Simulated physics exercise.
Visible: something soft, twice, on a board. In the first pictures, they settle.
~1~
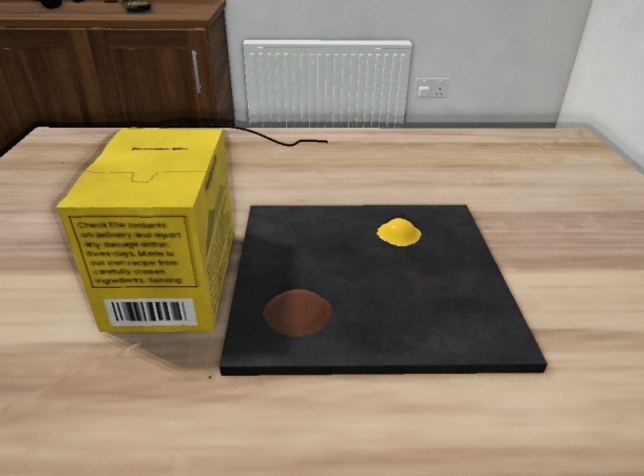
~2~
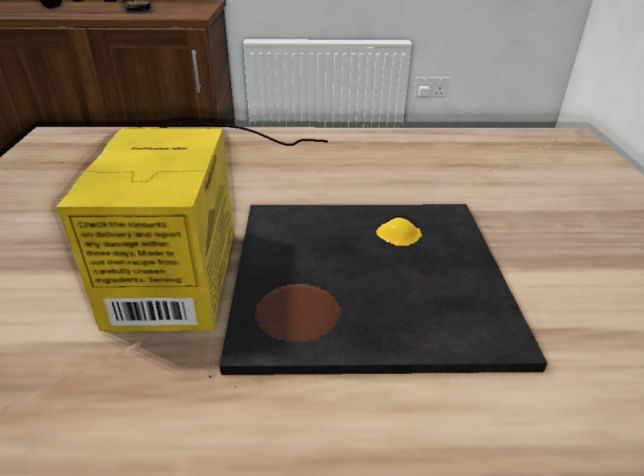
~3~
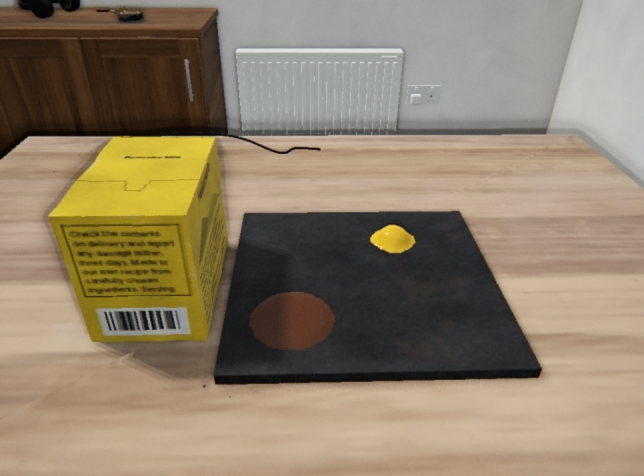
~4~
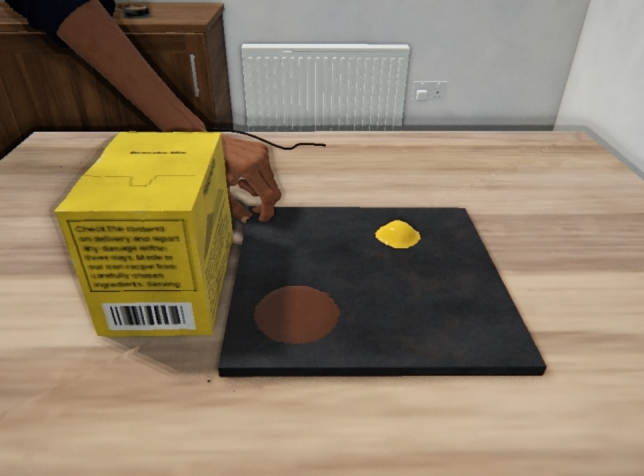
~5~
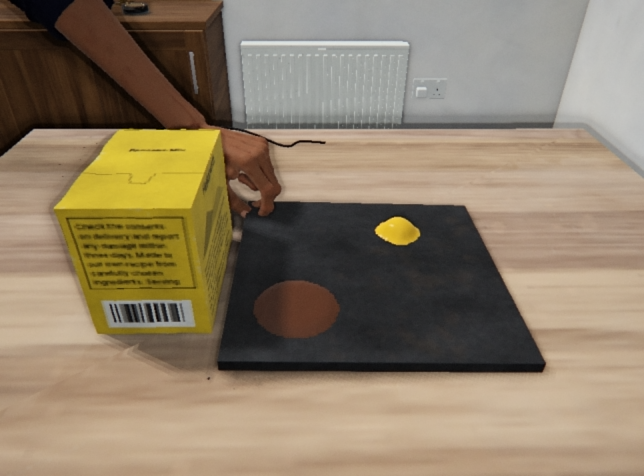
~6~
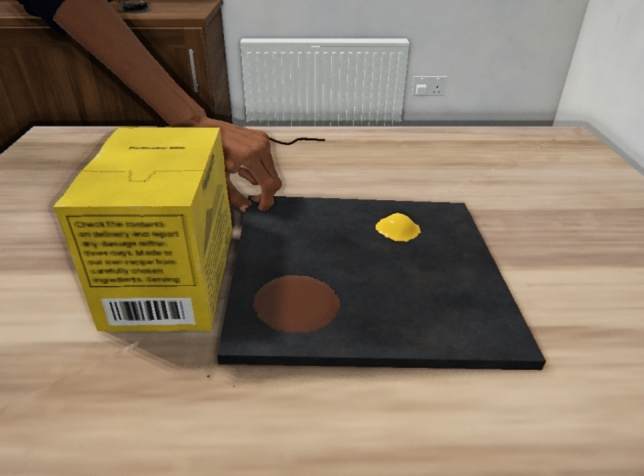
At first, a low mound of brown paste and a smaller yellow mound sit on a flat dark board beside a yellow box, and the brown one spreads thin. Then a hand reaches in from behind the box, takes the board's far left end and raises it slightly.
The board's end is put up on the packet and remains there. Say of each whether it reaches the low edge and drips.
Note - brown paste: It does not leave; yellow paste: It does not leave.
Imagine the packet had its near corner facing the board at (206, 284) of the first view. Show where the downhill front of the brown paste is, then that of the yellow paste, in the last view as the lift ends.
(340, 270), then (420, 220).
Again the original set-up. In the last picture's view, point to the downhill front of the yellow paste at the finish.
It comes to a stop close to pixel (439, 202) of the last view.
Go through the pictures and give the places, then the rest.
The board lies flat; brown paste (298, 308) a low mound; yellow paste (400, 227) a mound; packet (142, 276), in the first frame.
They settle; brown paste (298, 309) spread thin; yellow paste (400, 227) a mound, in the second frame.
At rest; brown paste (292, 317) spread thin; yellow paste (393, 234) a mound, in the third frame.
A hand takes the end; brown paste (297, 311) spread thin; yellow paste (399, 229) a mound, in the fourth frame.
The end is rising; brown paste (296, 306) spread thin; yellow paste (399, 225) a mound, in the fifth frame.
The board slopes by about 3°; brown paste (297, 301) spread thin; yellow paste (399, 222) a mound; packet (140, 275), in the sixth frame.
Soon after, slope about 33°; the brown paste has crept a little; the yellow paste has not moved.
Later, the brown paste has crept down a long way; the yellow paste has not moved.
In the end, slope about 33°; the brown paste has crept down a long way; the yellow paste has not moved.
